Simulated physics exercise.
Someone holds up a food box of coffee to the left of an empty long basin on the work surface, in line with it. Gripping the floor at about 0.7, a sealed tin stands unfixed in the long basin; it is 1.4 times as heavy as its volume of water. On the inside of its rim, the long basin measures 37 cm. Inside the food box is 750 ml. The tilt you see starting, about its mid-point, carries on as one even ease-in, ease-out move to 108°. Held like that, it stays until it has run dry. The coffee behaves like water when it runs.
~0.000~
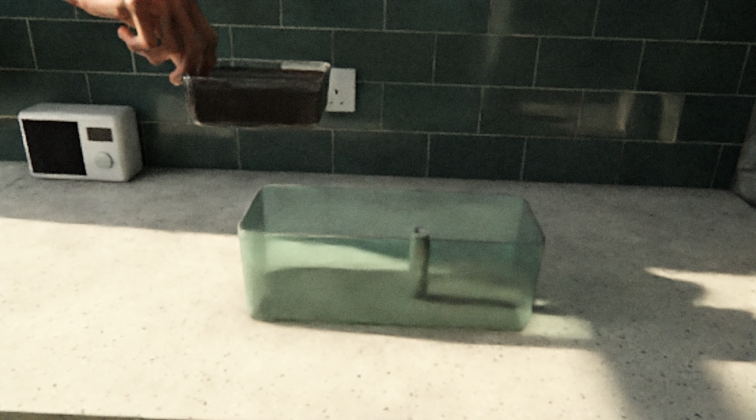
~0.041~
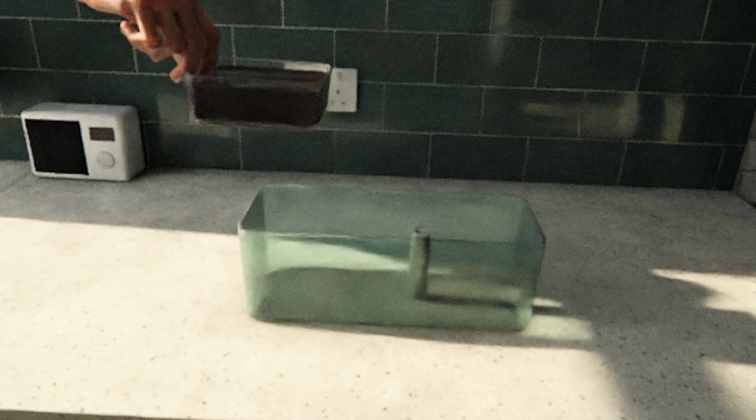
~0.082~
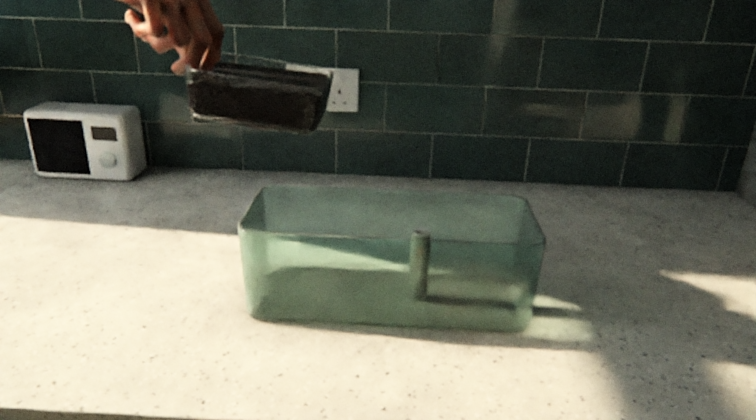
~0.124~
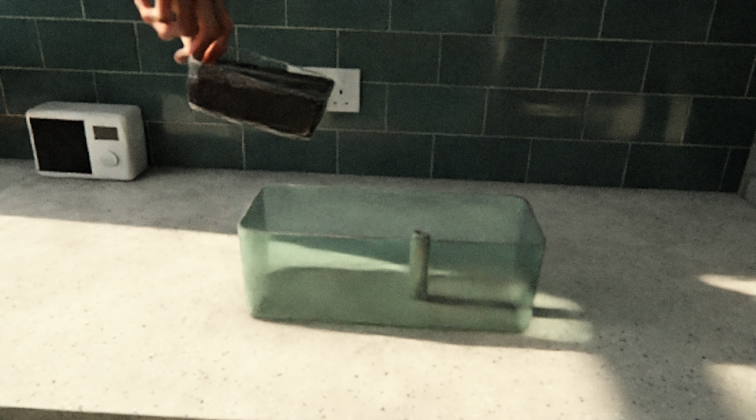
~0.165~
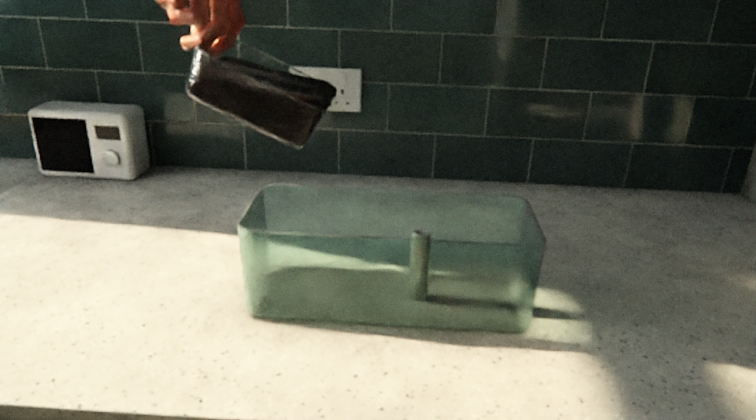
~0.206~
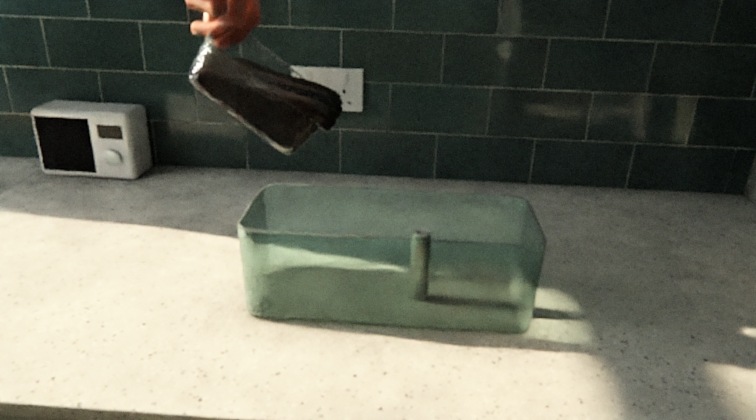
A clear food box of dark coffee, held by a hand above and to the left of an empty green basin on the counter, hangs level at first. It then tilts steadily down to the right, slowly and then faster, and coffee gathers at the lower end and starts over the rim.
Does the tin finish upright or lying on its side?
It finishes upright.
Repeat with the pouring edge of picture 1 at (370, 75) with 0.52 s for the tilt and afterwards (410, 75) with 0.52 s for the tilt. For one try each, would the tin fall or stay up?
Run one: It tumbles. Run two: It does not tip.
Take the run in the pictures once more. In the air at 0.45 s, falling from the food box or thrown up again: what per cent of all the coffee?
Near 38 per cent of it all.
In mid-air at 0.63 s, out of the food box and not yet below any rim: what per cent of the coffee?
Estimated airborne part: Roughly 3 per cent.
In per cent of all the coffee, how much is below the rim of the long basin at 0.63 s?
Around 92 in a hundred.
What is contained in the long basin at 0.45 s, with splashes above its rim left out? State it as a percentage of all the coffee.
Roughly 54 per cent.
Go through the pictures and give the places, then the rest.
In the first frame, it leans 0°; its right rim is at (326, 74); the coffee meets the walls at (200, 74) and (324, 79); the long basin's rim runs from (250, 208) to (534, 219); the tin's top is at (421, 234).
In the second frame, it leans 2°; its right rim is at (327, 75); the coffee meets the walls at (201, 73) and (325, 79).
In the third frame, it leans 7°; its right rim is at (329, 81); the coffee meets the walls at (203, 71) and (327, 82).
In the fourth frame, it leans 14°; its right rim is at (330, 90); the coffee meets the walls at (205, 67) and (329, 86).
In the fifth frame, it leans 25°; its right rim is at (329, 102); the coffee meets the walls at (206, 65) and (322, 92); 3 per cent is over the edge.
In the sixth frame, it leans 37°; its right rim is at (327, 115); the coffee meets the walls at (205, 62) and (309, 90); 10 per cent is over the edge.
After 0.45 s the tilt is 103° and 7 per cent is still to pour; the tin stands where it began.
After 0.63 s the tilt is 108° and 1 per cent is still to pour; the tin stands where it began.
After 0.82 s the tilt is 108° and 0 per cent is still to pour; the tin stands where it began.
After 1.02 s the tilt is 108° and 0 per cent is still to pour; the tin stands where it began.
In the end the tin stands where it began.
